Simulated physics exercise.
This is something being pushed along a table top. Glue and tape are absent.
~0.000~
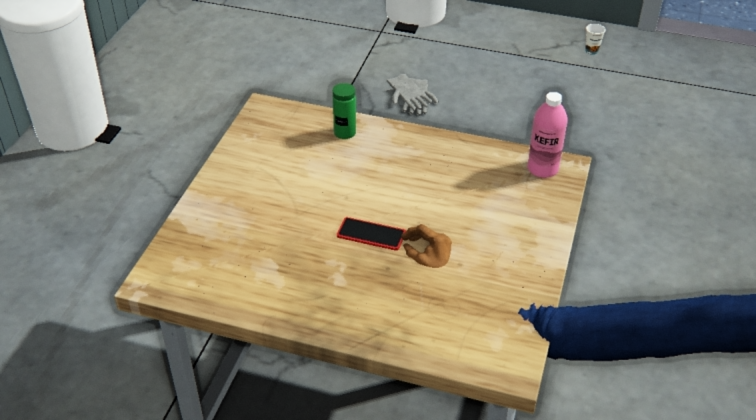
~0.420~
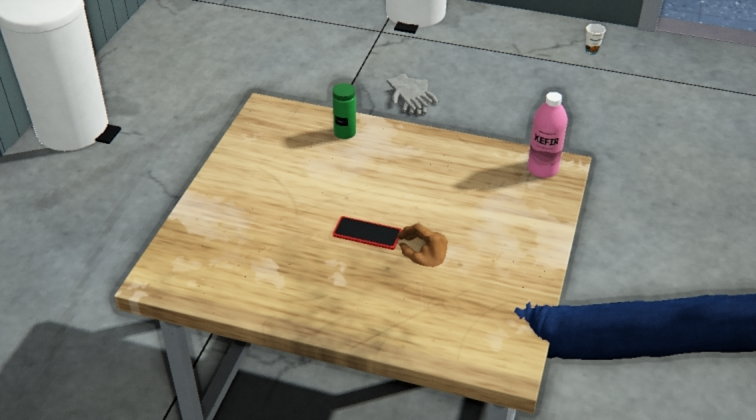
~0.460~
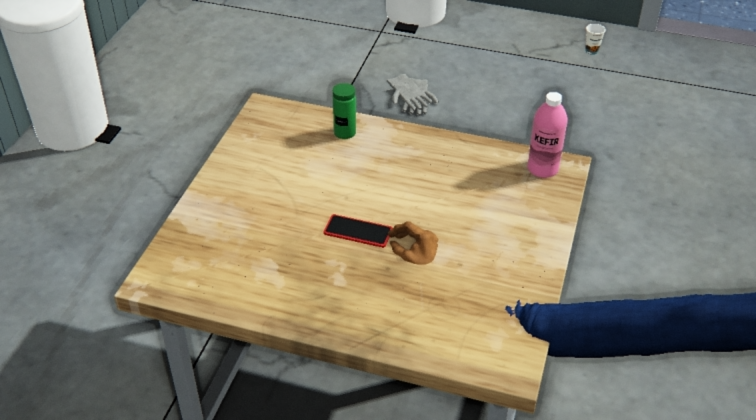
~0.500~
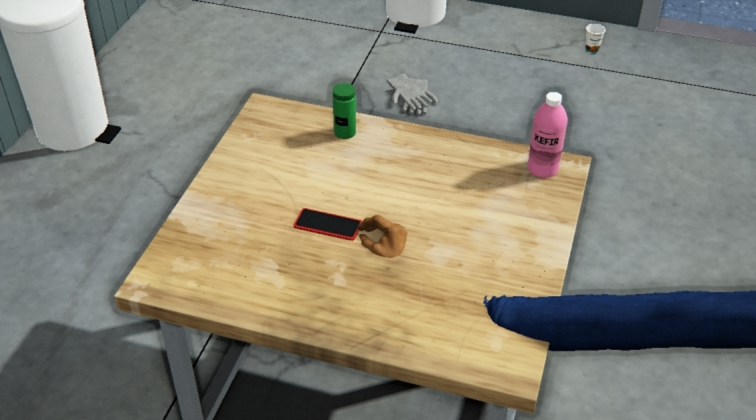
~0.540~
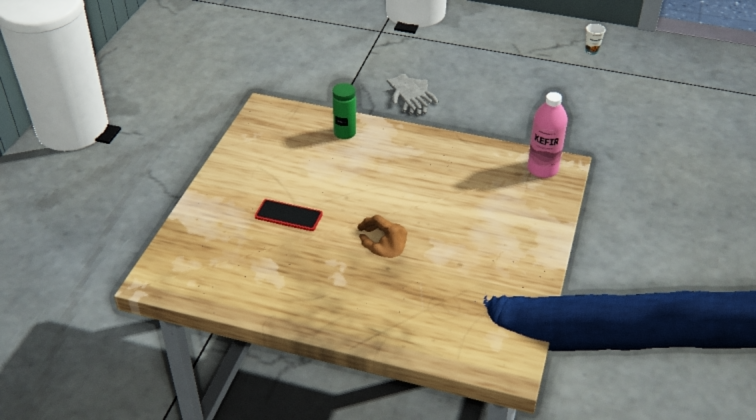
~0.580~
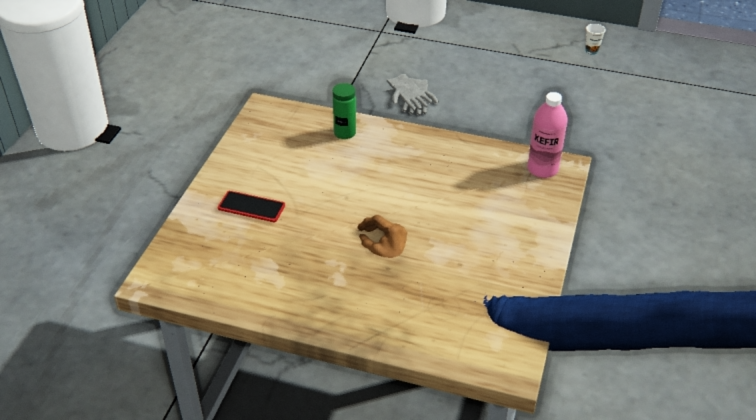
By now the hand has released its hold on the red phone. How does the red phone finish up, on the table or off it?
It finishes off the table.
After 0.78 s, red phone now off the table.
After 0.98 s, things are still on the move.
After 1.18 s, as before.
By the end (1.3 s), off the table, red phone.
